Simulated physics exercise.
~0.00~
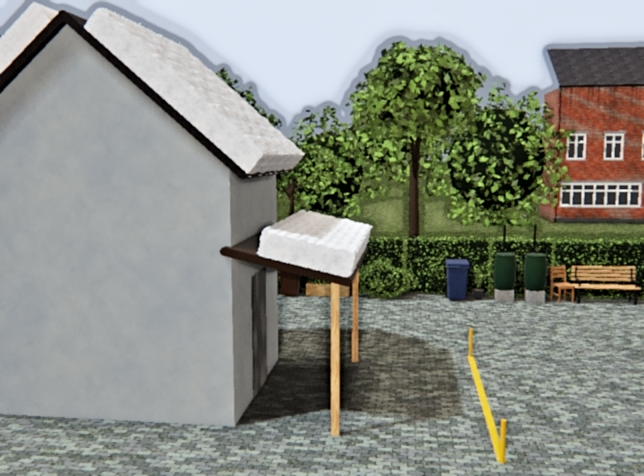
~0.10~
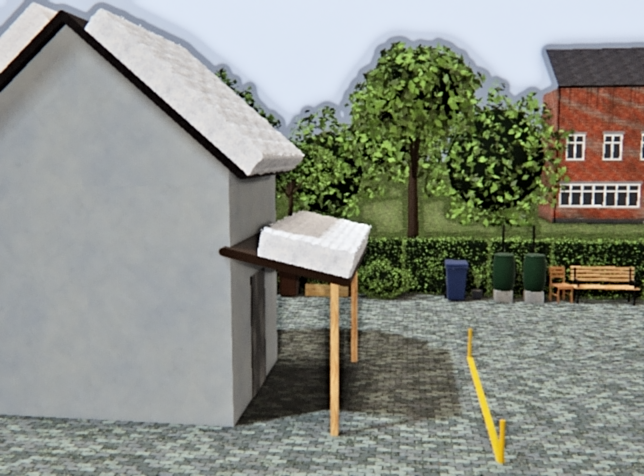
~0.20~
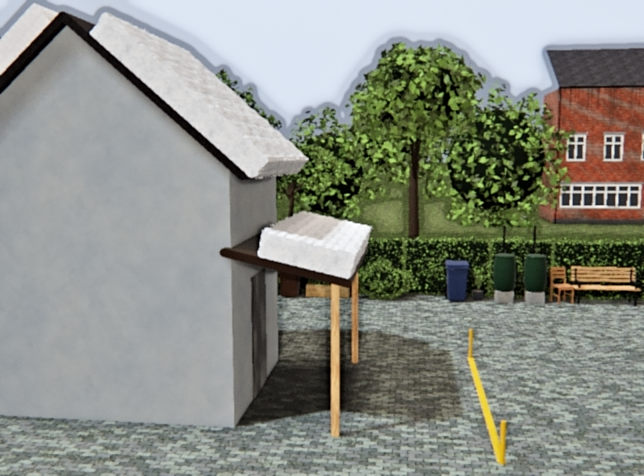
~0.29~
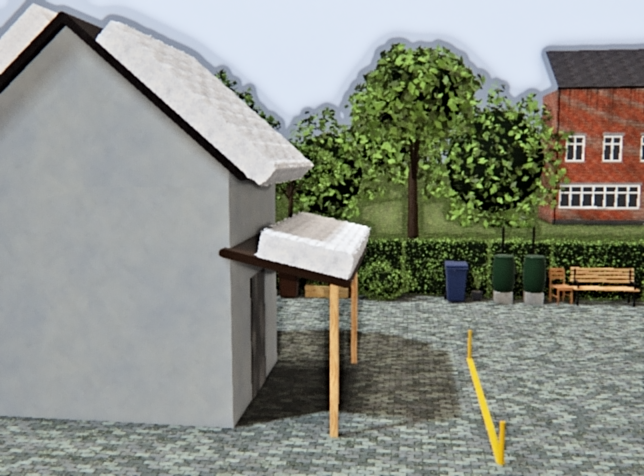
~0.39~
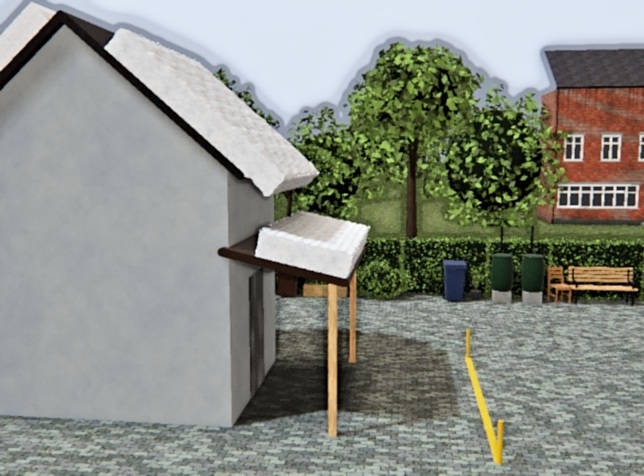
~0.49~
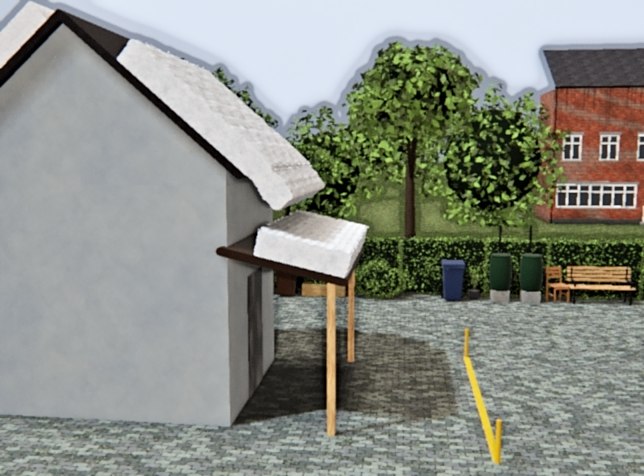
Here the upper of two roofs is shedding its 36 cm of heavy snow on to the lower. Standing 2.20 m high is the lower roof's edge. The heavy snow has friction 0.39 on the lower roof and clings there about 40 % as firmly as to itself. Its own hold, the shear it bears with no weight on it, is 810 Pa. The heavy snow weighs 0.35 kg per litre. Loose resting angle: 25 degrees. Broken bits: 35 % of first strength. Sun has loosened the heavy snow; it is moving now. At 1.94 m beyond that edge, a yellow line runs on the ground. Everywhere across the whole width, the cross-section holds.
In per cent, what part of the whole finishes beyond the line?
I would say some 45 percent of the snow lies beyond it.
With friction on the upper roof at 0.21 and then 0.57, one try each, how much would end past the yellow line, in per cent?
I'd say 40 %, followed by 18 %.
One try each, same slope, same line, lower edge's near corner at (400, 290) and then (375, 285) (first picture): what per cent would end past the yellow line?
40 %, 40 %.
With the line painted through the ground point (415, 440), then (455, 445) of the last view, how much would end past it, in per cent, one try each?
I'd say near 70 percent the first time, near 60 percent the second.
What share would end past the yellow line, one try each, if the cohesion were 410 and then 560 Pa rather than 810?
Try one gives 45 per cent, try two gives 45 per cent.
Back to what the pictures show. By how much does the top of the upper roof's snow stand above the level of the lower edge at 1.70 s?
0.6 m or thereabouts.
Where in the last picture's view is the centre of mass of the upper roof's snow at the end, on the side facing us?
I'd put it at around pixel (522, 424).
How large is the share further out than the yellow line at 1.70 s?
I'd put it at close to 20 in a hundred.
By 1.04 s, none is below the lower edge and 0 % is past the line.
By 1.70 s, 69 % is below the lower edge and 21 % is past the line.
By 2.35 s, 80 % is below the lower edge and 45 % is past the line.
By 3.00 s, 80 % is below the lower edge and 45 % is past the line.
By 3.10 s, at the end, 80 % is below the lower edge and 45 % is past the line.
